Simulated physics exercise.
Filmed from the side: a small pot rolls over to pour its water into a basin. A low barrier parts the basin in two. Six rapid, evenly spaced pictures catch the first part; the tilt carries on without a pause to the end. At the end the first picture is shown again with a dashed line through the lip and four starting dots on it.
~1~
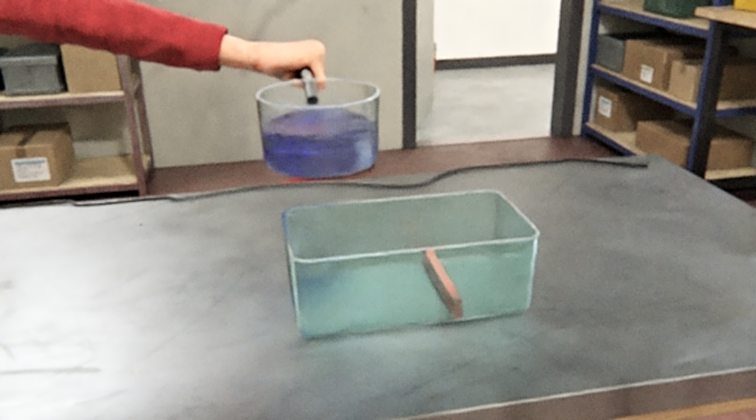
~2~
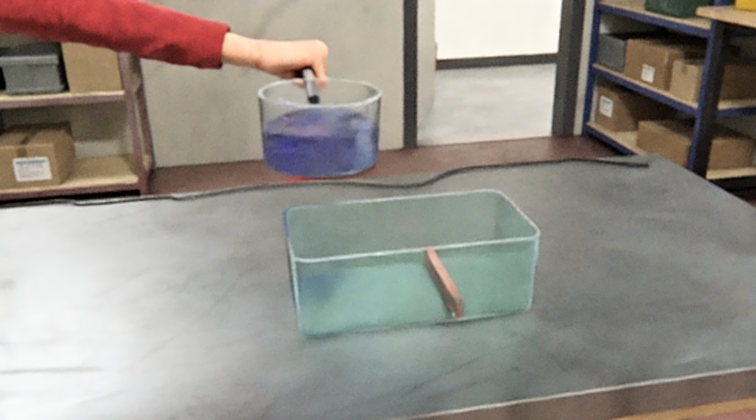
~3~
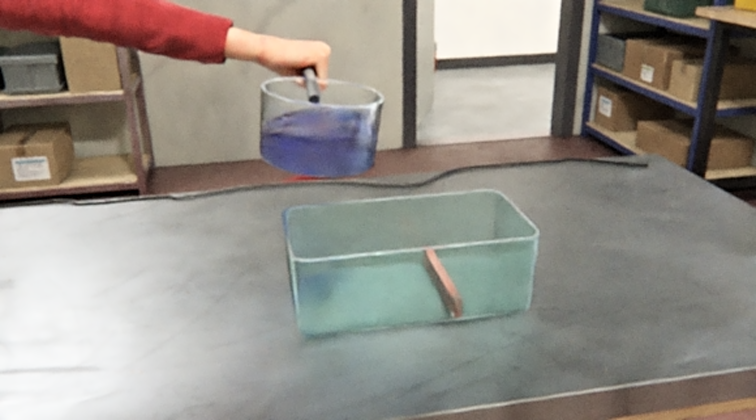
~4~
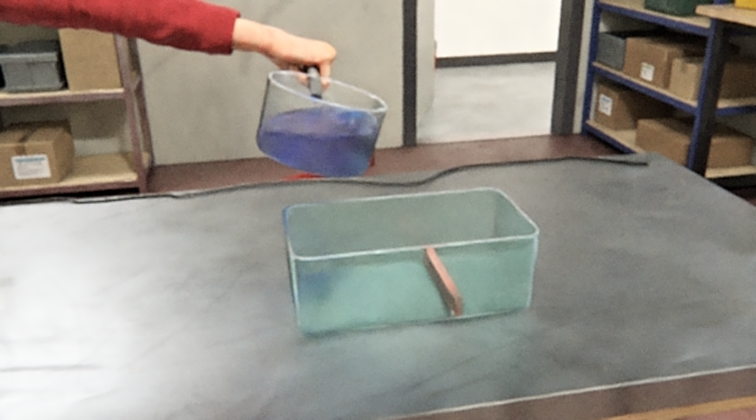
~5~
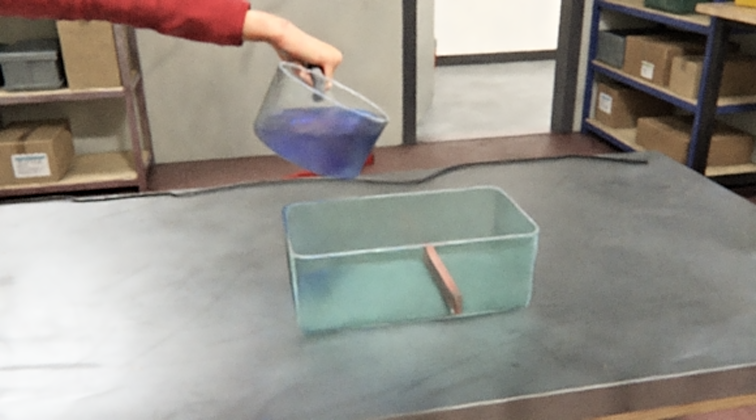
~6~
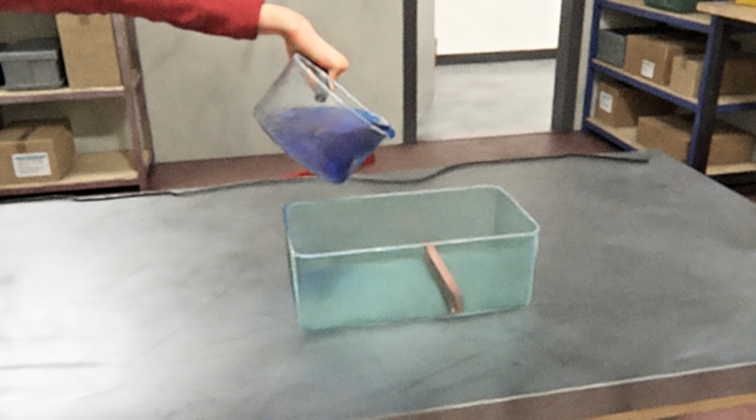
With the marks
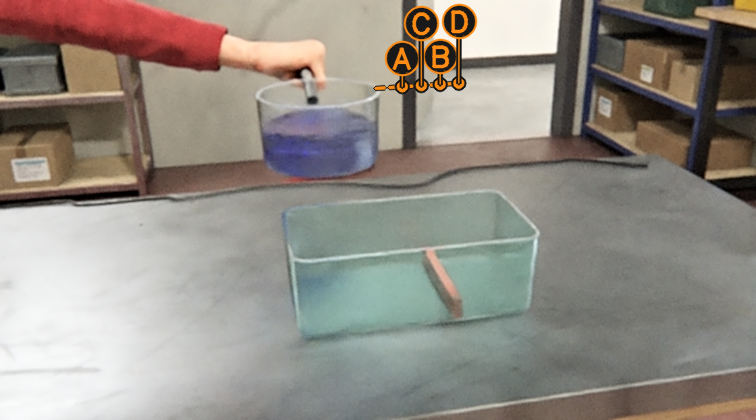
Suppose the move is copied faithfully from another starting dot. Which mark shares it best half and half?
Take A.
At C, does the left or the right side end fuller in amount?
The right side.
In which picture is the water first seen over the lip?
In picture 6.
On the marked copy, A at (402, 86); B at (440, 84); C at (421, 85); D at (458, 83).
With A, about 48 % ends left of the wall and 51 % right of it.
With B, about 33 % ends left of the wall and 66 % right of it.
With C, about 34 % ends left of the wall and 65 % right of it.
With D, about 34 % ends left of the wall and 64 % right of it.
